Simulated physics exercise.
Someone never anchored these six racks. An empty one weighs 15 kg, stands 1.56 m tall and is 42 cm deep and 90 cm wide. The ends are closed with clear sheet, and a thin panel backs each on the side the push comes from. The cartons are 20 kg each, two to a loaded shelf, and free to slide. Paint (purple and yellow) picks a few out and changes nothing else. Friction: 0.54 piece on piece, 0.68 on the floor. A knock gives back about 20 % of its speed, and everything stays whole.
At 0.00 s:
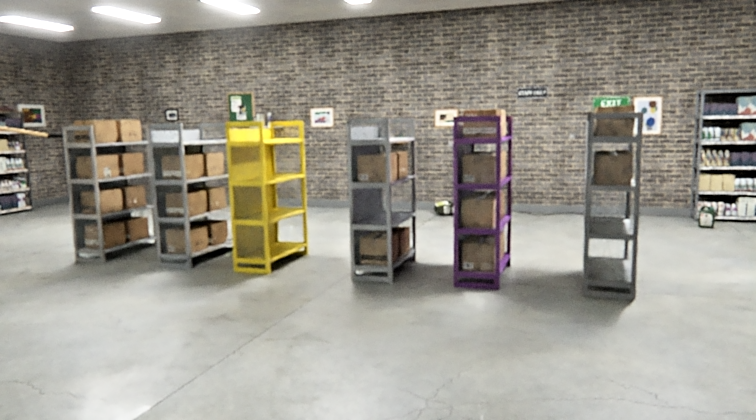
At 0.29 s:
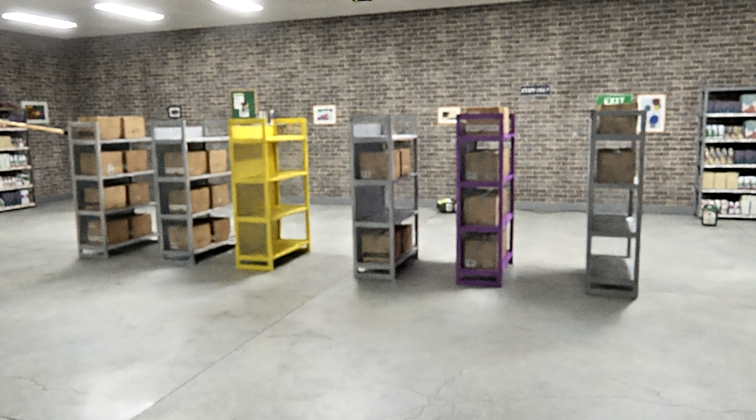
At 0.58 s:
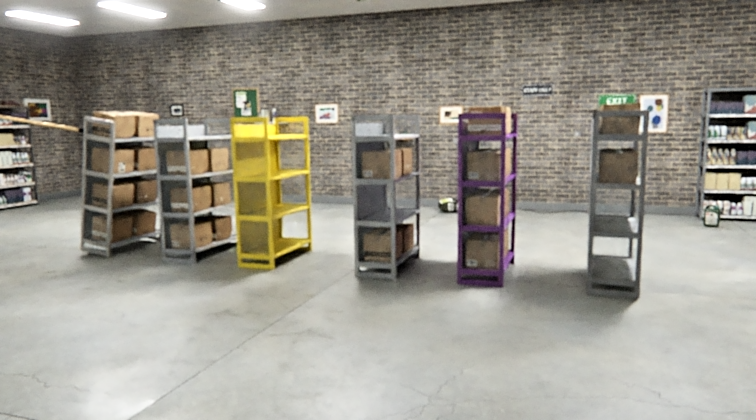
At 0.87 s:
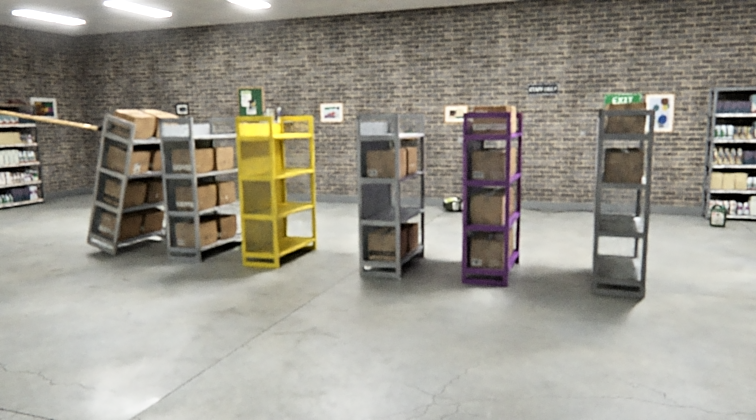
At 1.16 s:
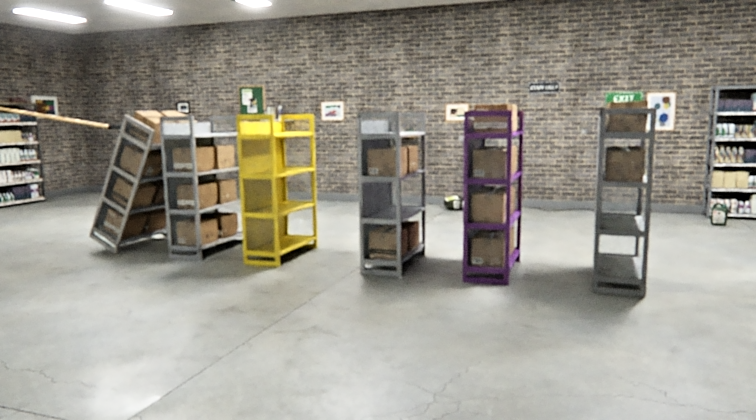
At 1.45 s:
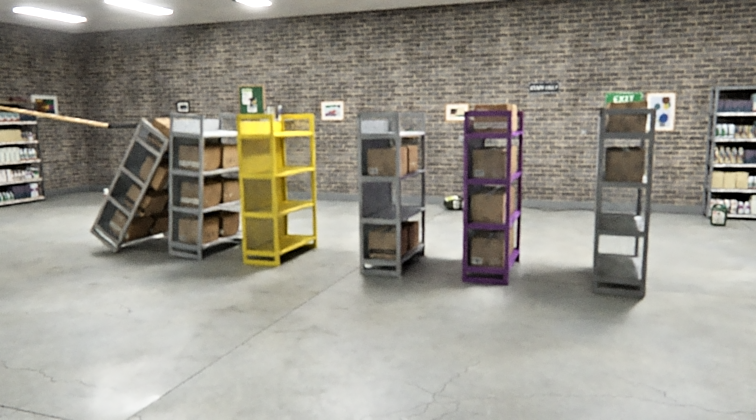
The clip shows six shelving units, one yellow and one purple, most holding cartons, in a brick-walled room as a pole from the left pushes the leftmost unit, which tilts right and leans against its gray neighbor.
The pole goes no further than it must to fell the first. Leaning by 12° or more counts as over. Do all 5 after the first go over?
No, some stay up.
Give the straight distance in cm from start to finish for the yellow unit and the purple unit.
Yellow 80, purple 10.
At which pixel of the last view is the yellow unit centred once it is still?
Around (351, 199).
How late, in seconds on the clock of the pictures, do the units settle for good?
At about 4.0 s.
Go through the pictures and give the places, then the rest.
In the first frame (pixels give the middle of a visible side), pole end (49, 136) 16 cm from the first unit; purple unit (477, 204); yellow unit (287, 194); none of the others has stirred.
Pole end (65, 133) pushing; purple unit (479, 202), in the second frame.
Pole end (80, 130) pushing; purple unit (481, 201); none of the others has stirred, in the third frame.
Pole end (99, 129) pushing; purple unit (486, 201); none of the others has stirred, in the fourth frame.
Pole end (109, 127) stopped; purple unit (487, 199); none of the others has stirred, in the fifth frame.
Pole end (109, 127) stopped; purple unit (486, 199); yellow unit (297, 187); steepest lean 5°, the unit at (227, 185); one has shifted, in the sixth frame.
After 1.78 s, 6 cartons spilt or dropped; 1 of the 5 other units over.
After 2.26 s, 10 cartons spilt or dropped; 2 of the 5 other units over; yellow unit 39° from how it stood.
In the end (4.3 s), 10 cartons spilt or dropped; 3 of the 5 other units over; yellow unit 49° from how it stood; purple unit 3° from how it stood. Two left standing. From the last view, middles, yellow unit near (351, 199), purple unit near (500, 192).
